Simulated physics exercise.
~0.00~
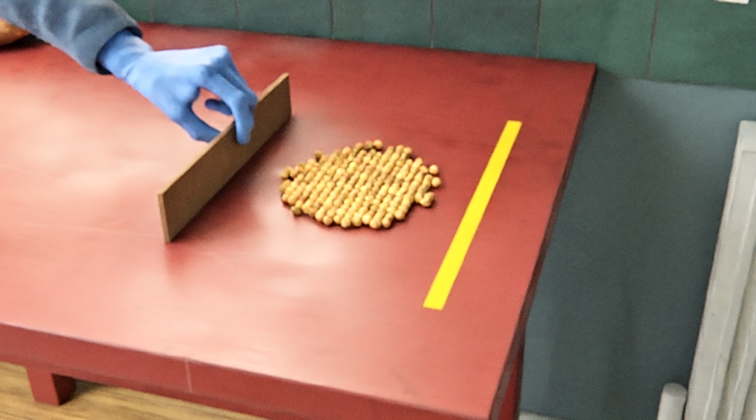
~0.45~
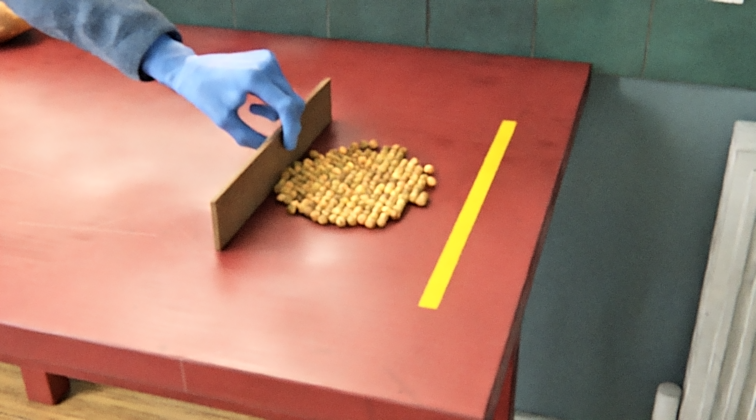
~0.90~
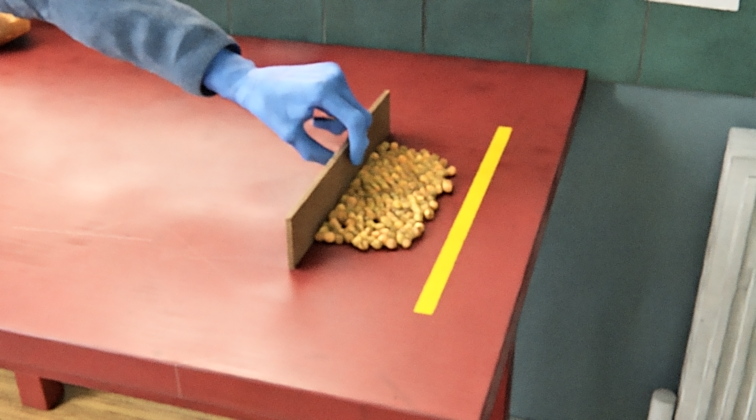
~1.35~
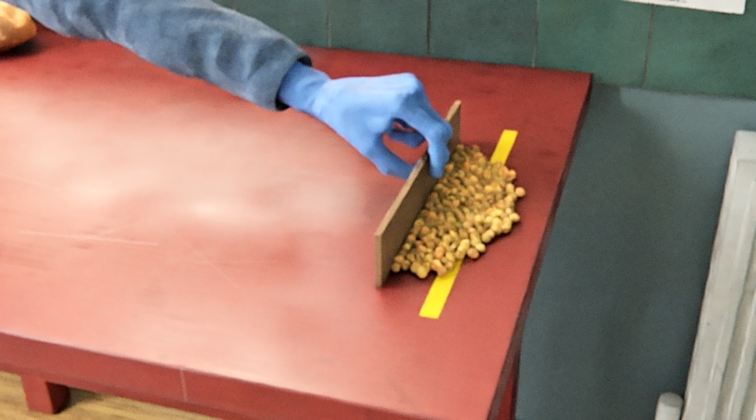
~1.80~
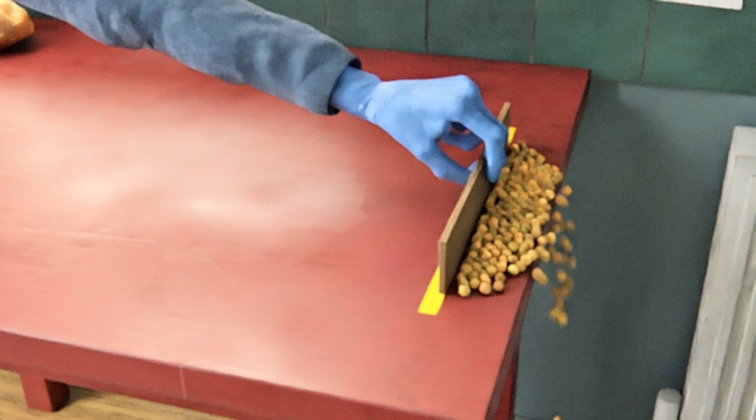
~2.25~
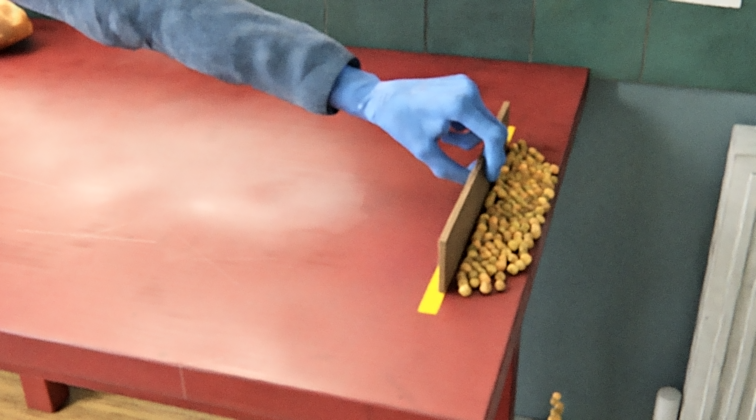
A blue-gloved hand slid an upright piece of card rightward across a red table, pushing a patch of small tan pieces over a strip of yellow tape, then stopped at the tape as some fell off the edge and most stayed on the table.
